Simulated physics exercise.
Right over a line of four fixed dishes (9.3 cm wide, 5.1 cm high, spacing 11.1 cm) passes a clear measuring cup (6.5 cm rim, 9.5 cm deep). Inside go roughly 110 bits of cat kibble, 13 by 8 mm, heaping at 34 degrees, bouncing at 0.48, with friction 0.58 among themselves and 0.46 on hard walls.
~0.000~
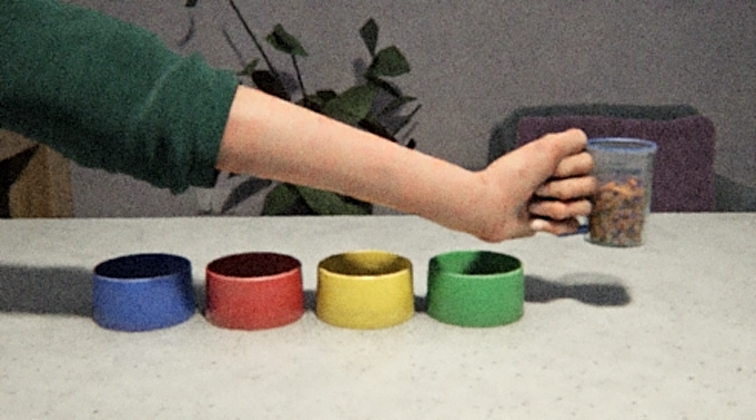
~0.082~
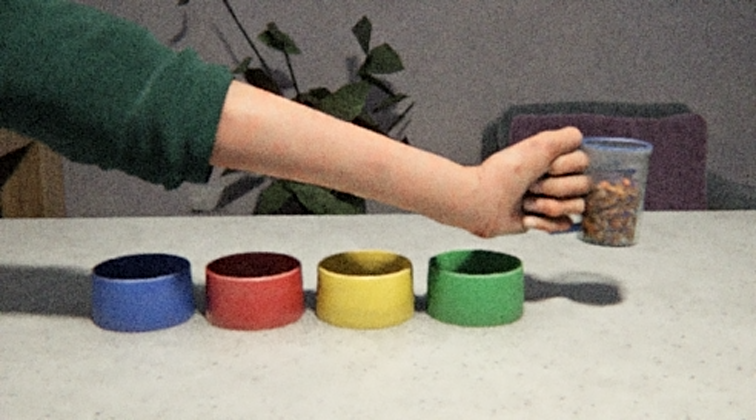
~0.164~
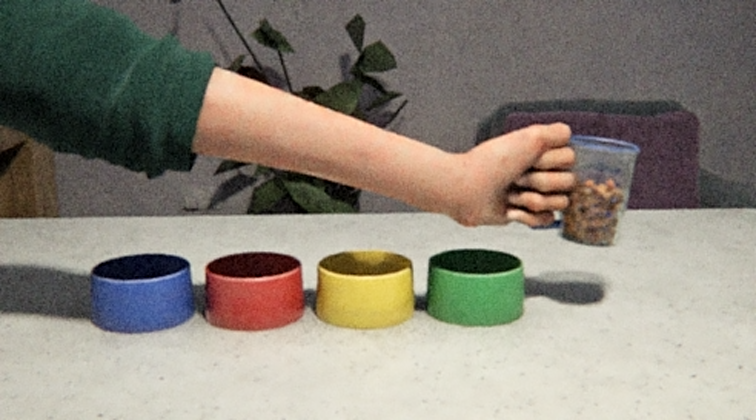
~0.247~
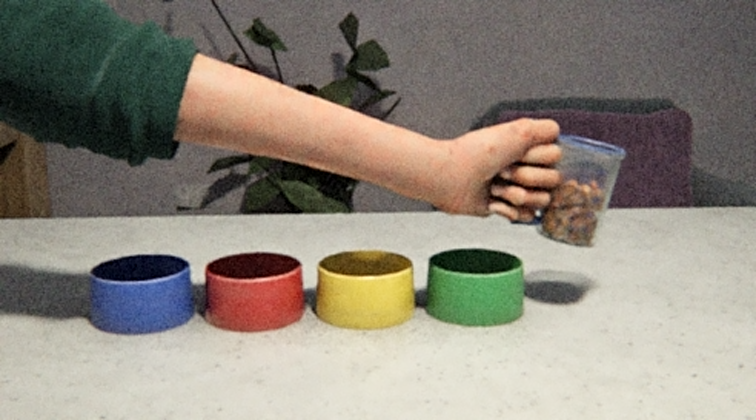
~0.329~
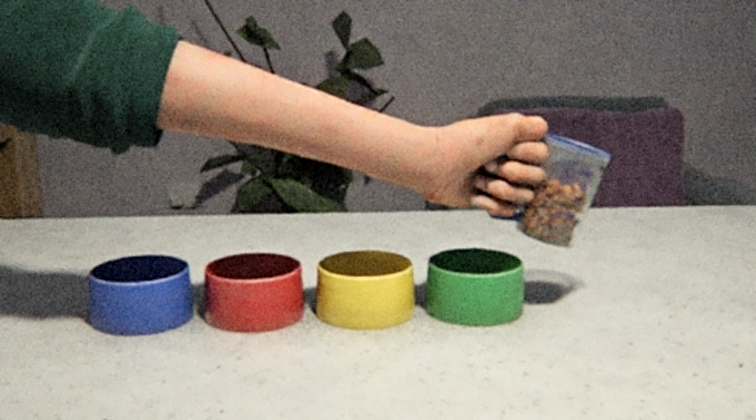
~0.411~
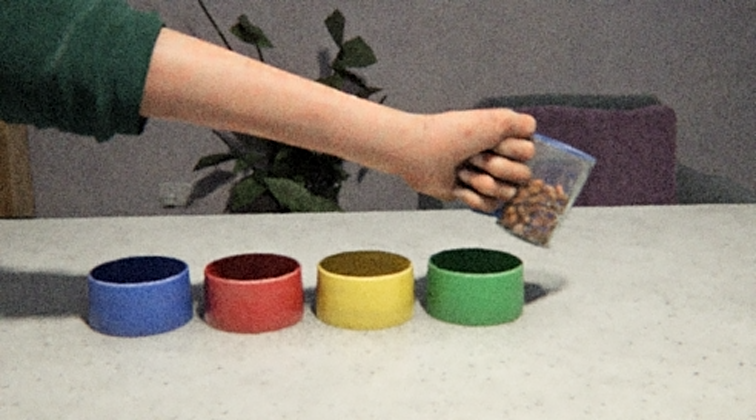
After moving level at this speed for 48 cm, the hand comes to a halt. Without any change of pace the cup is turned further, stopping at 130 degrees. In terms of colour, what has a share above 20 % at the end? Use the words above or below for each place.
Red dish: Above; blue dish: Below; green dish: Below; yellow dish: Below; counter: Below.
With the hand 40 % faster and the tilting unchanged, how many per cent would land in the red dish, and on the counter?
Red: 0; counter: 10.
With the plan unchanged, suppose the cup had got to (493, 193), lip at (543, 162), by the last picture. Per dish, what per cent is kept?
Then red 0, blue 90, green 0, and yellow 0.
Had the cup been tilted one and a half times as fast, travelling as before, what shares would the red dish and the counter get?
Then the red dish would get 0 and the counter 0.
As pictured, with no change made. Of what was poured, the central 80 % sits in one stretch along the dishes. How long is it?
It spans roughly 6 centimetres along the row.
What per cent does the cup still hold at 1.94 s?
70 %.
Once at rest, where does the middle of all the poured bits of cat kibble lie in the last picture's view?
Near (250, 301).
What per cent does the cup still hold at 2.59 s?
About 0 percent of the load.
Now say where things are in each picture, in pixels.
In the first picture, cup at (617, 193), tilt 0 degrees, lip at (653, 145), moved 0.0 cm; middle of the pieces at (616, 209); green dish at (476, 263); yellow dish at (365, 264); red dish at (254, 265); blue dish at (142, 267).
In the second picture, cup at (611, 192), tilt 2 degrees, lip at (648, 145), moved 0.6 cm; middle of the pieces at (609, 208).
In the third picture, cup at (595, 192), tilt 7 degrees, lip at (636, 148), moved 2.2 cm; middle of the pieces at (591, 207).
In the fourth picture, cup at (577, 192), tilt 12 degrees, lip at (622, 151), moved 3.9 cm; middle of the pieces at (573, 207).
In the fifth picture, cup at (560, 192), tilt 17 degrees, lip at (607, 155), moved 5.6 cm; middle of the pieces at (554, 206).
In the sixth picture, cup at (543, 192), tilt 23 degrees, lip at (592, 160), moved 7.3 cm; middle of the pieces at (535, 206); green dish at (475, 262); yellow dish at (365, 264); red dish at (253, 267); blue dish at (139, 270). The cup turns about 65 degrees a second and travels 21 cm a second.
After 1.33 s, tilt 82 degrees; cup holds 100 %.
After 1.94 s, tilt 122 degrees; cup holds 70 %, red 25 %.
After 2.59 s, tilt 130 degrees; cup holds 0 %, red 85 %.
In the end, at 2.9 s, red 85 %, blue 0 %, green 0 %, yellow 0 %, counter 10 %.
